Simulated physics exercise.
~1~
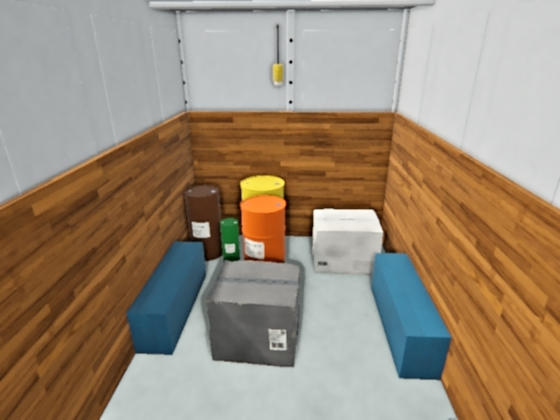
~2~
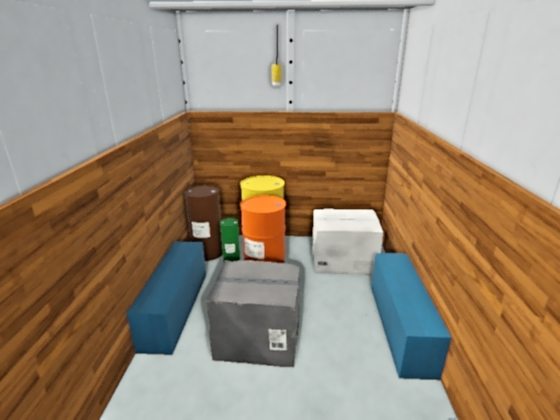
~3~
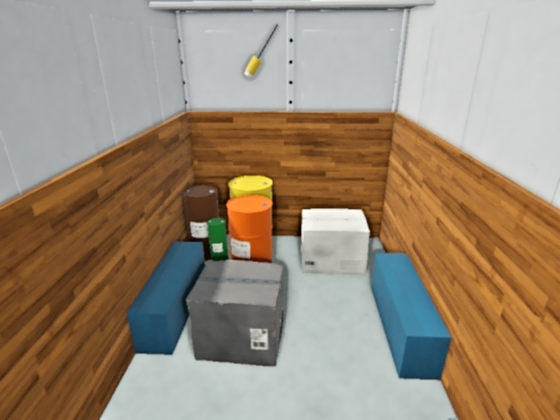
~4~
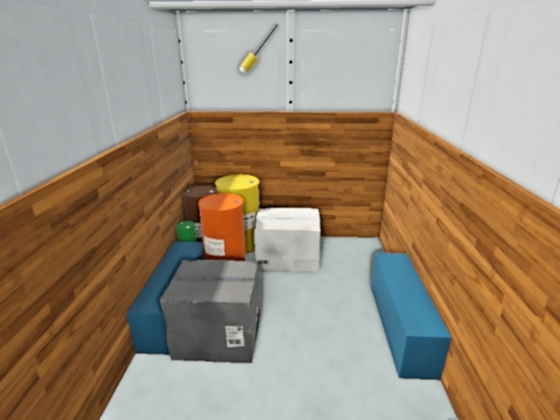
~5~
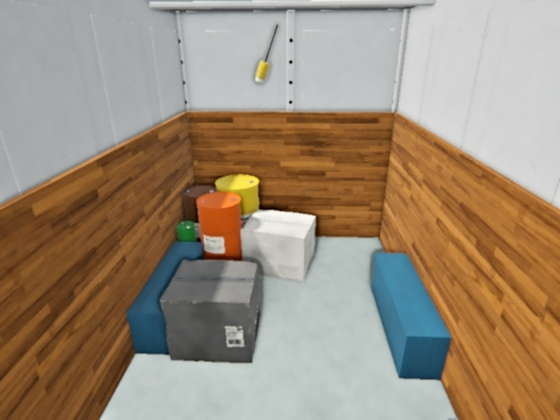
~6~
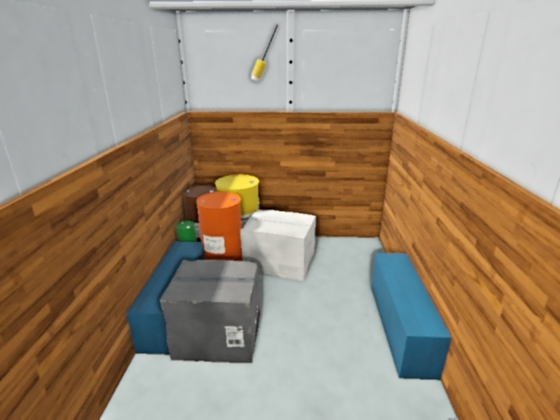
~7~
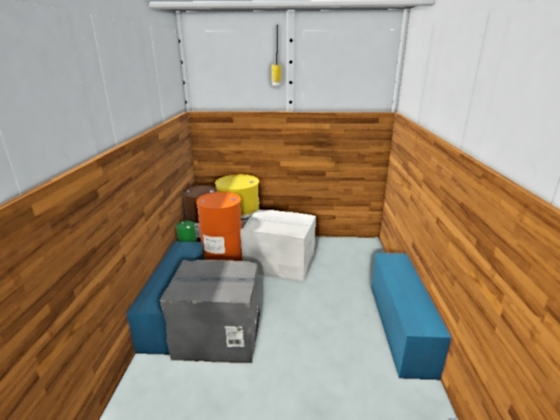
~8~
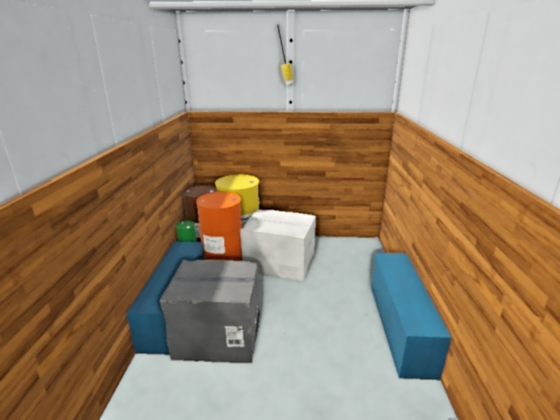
In the load bay of a van, a hanging lamp swings left as a grey box, a white box, a green canister and orange and yellow drums slide left, while a brown drum stays put; the lamp swings back, and everything rests upright, bunched toward the left side.
